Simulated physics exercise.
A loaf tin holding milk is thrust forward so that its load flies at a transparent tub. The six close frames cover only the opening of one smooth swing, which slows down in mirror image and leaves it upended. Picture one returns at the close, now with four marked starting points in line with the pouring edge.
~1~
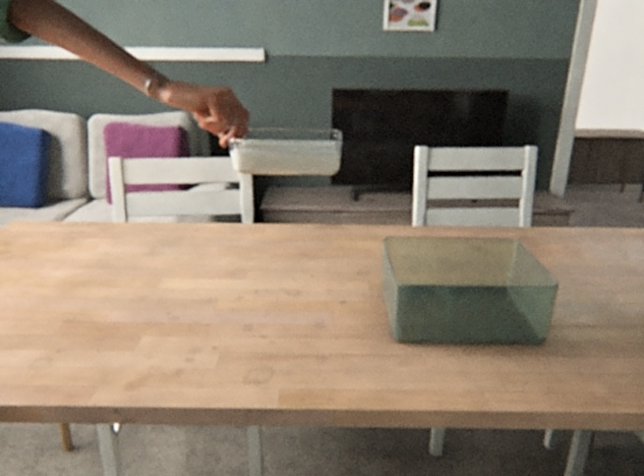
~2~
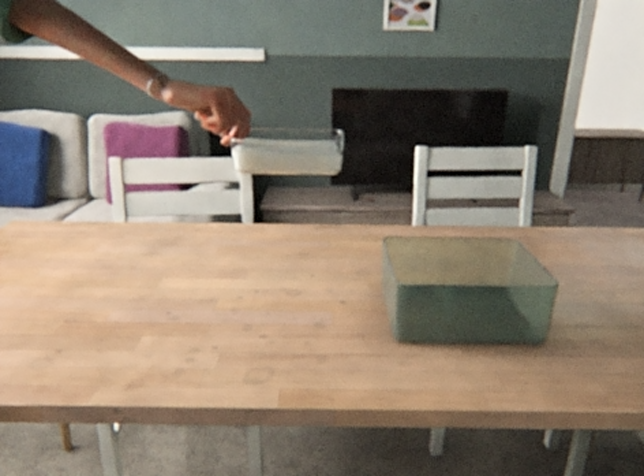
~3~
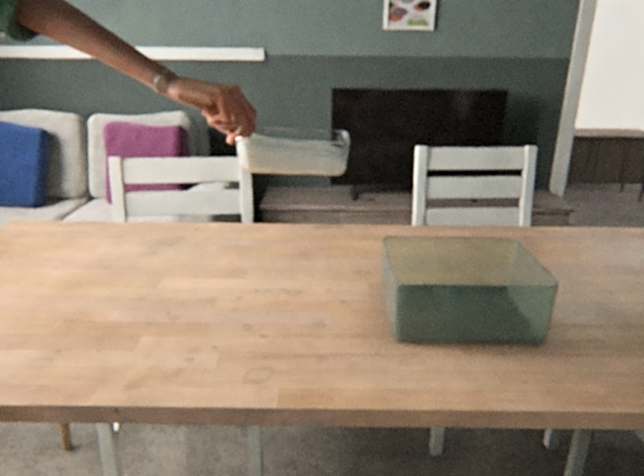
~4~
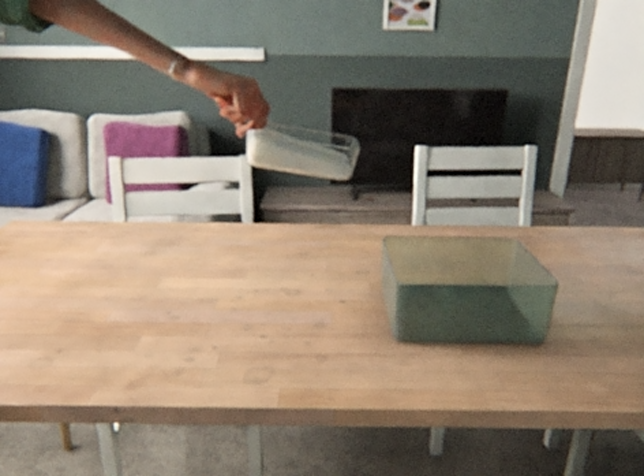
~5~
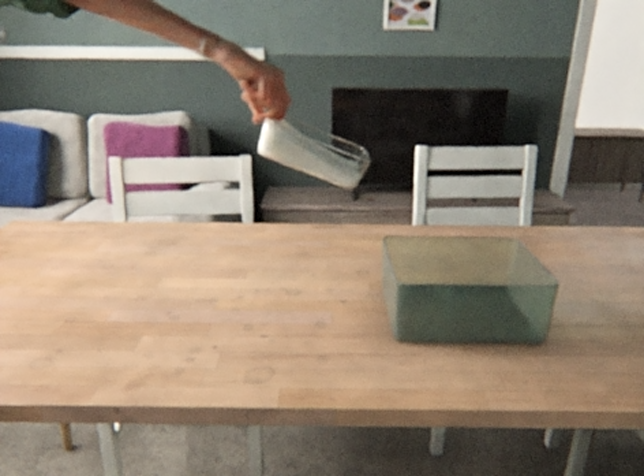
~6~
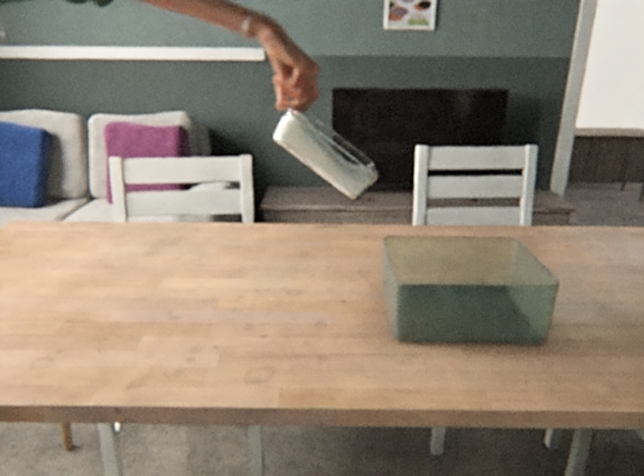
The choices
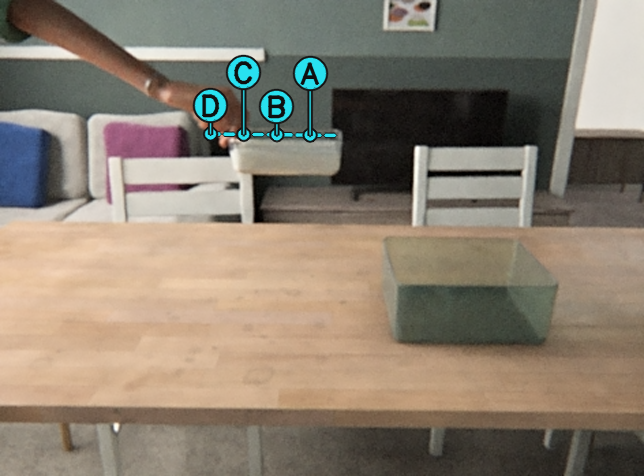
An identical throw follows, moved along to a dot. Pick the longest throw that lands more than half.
Go for A.
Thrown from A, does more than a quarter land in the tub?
Yes, it does.
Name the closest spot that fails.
It is B.
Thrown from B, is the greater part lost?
Yes, it does.
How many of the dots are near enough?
One of the four.
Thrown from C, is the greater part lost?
Yes, it does.
On the marked copy, A at (310, 135); B at (276, 134); C at (243, 134); D at (210, 133).
With A, about 67 % lands in the tub, 24 % falls short and 9 % goes beside or beyond.
With B, about 32 % lands in the tub, 64 % falls short and 4 % goes beside or beyond.
With C, about 1 % lands in the tub, 97 % falls short.
With D, about 0 % lands in the tub, 99 % falls short.
